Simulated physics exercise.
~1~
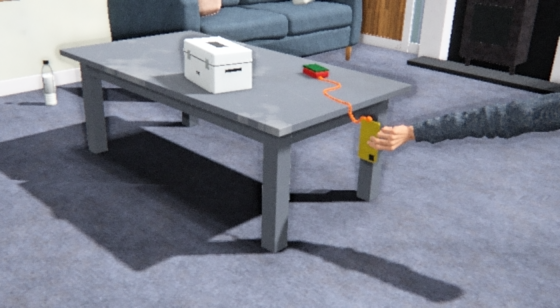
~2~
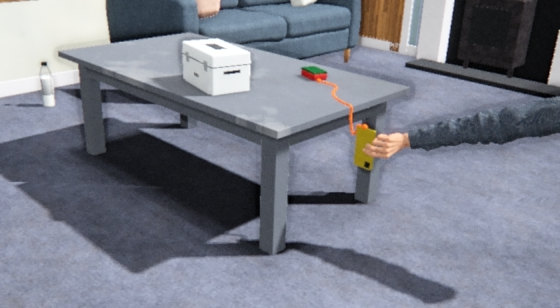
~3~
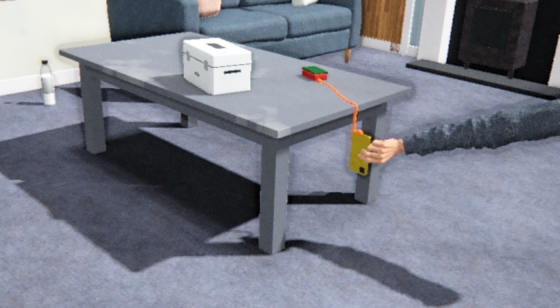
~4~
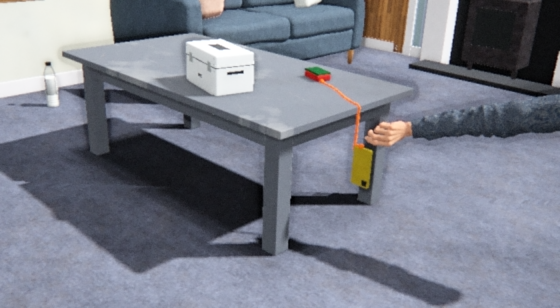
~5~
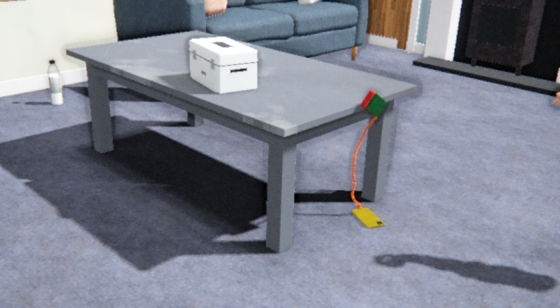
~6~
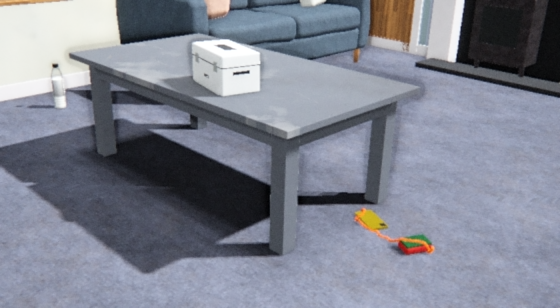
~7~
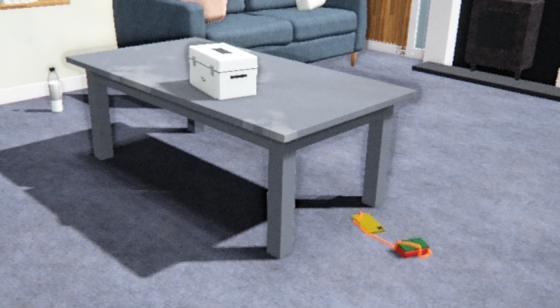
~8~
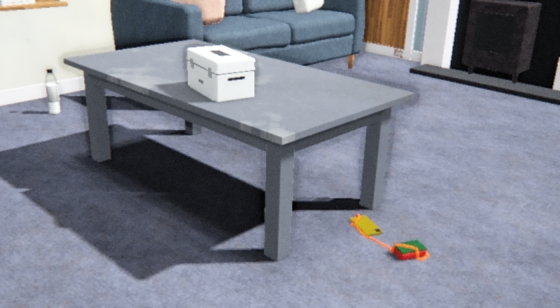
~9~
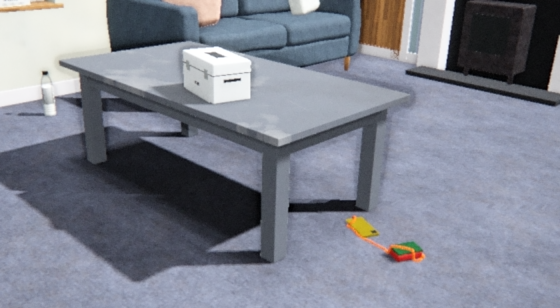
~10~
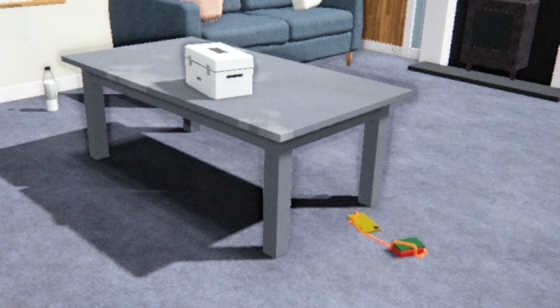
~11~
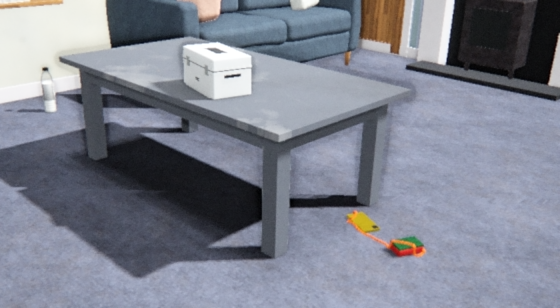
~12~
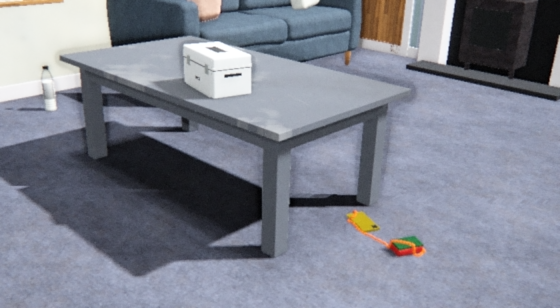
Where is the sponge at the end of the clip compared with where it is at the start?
At the start the sponge sits on the tabletop near its right end. By the end it lies on the carpet to the right of the table, near the yellow phone.
